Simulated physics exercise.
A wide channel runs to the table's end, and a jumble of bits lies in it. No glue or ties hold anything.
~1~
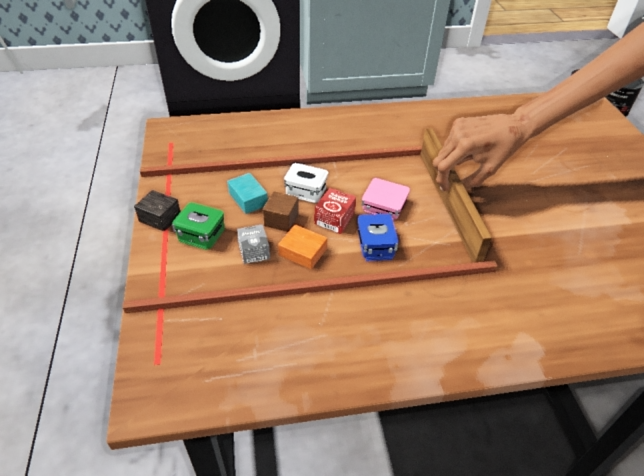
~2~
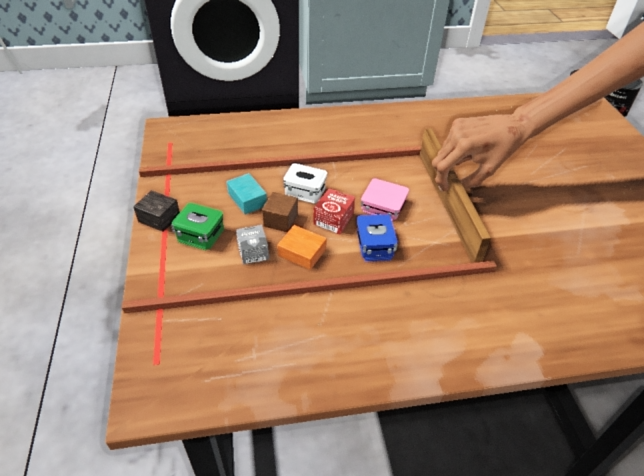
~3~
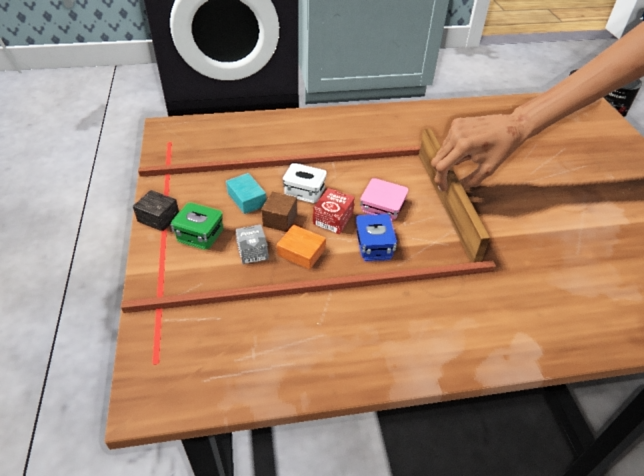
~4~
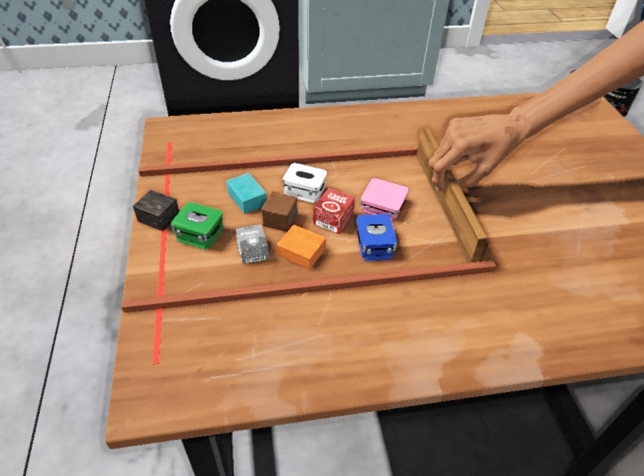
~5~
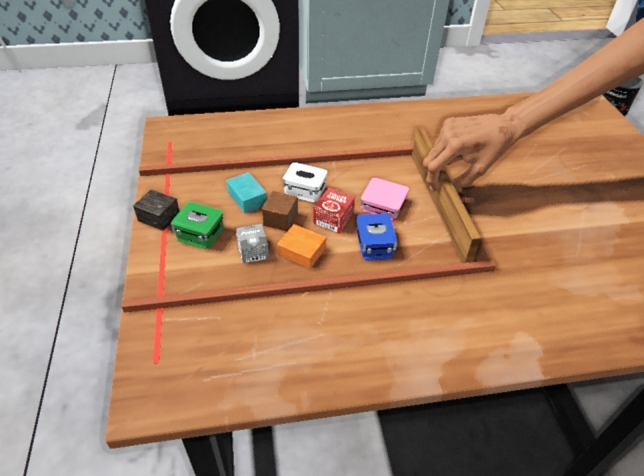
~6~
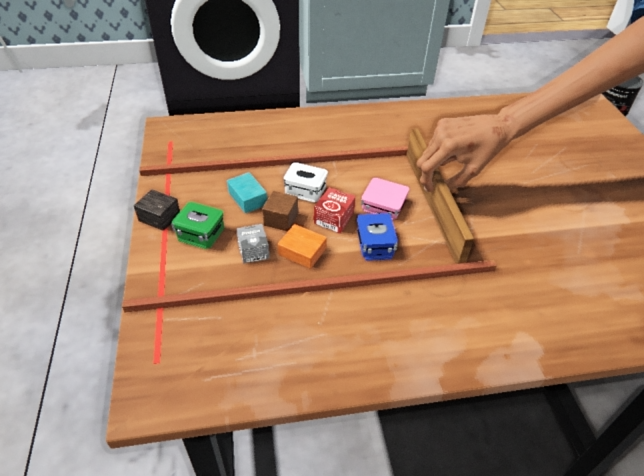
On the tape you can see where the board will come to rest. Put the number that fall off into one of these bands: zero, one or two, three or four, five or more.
The way I see it, five or more of them end up off the end.
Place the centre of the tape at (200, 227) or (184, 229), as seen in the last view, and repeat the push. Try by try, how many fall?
The counts would come to 3 and 4.
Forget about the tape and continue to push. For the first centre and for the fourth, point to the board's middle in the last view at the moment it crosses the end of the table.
Around (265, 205); afterwards around (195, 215).
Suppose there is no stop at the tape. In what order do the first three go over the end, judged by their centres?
First the black block, next the green case, then the grey box.
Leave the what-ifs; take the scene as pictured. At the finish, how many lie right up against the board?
That makes 3.
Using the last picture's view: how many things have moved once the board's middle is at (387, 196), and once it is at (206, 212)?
Tally: First 2; then 10.
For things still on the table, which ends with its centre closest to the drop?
Pink case.
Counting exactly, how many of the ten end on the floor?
Result - number fallen: 7.
Soon after, none off yet; black block at rest near (158, 210); green case at rest near (200, 225); turquoise block at rest near (247, 193).
Then, none off yet; black block tipped a little near (119, 208); green case moved about its own width near (143, 223); turquoise block moved about its own width near (204, 188).
At rest, the number that fall off is five or more; fallen, red box, orange block, brown block, grey box, turquoise block, green case and black block.
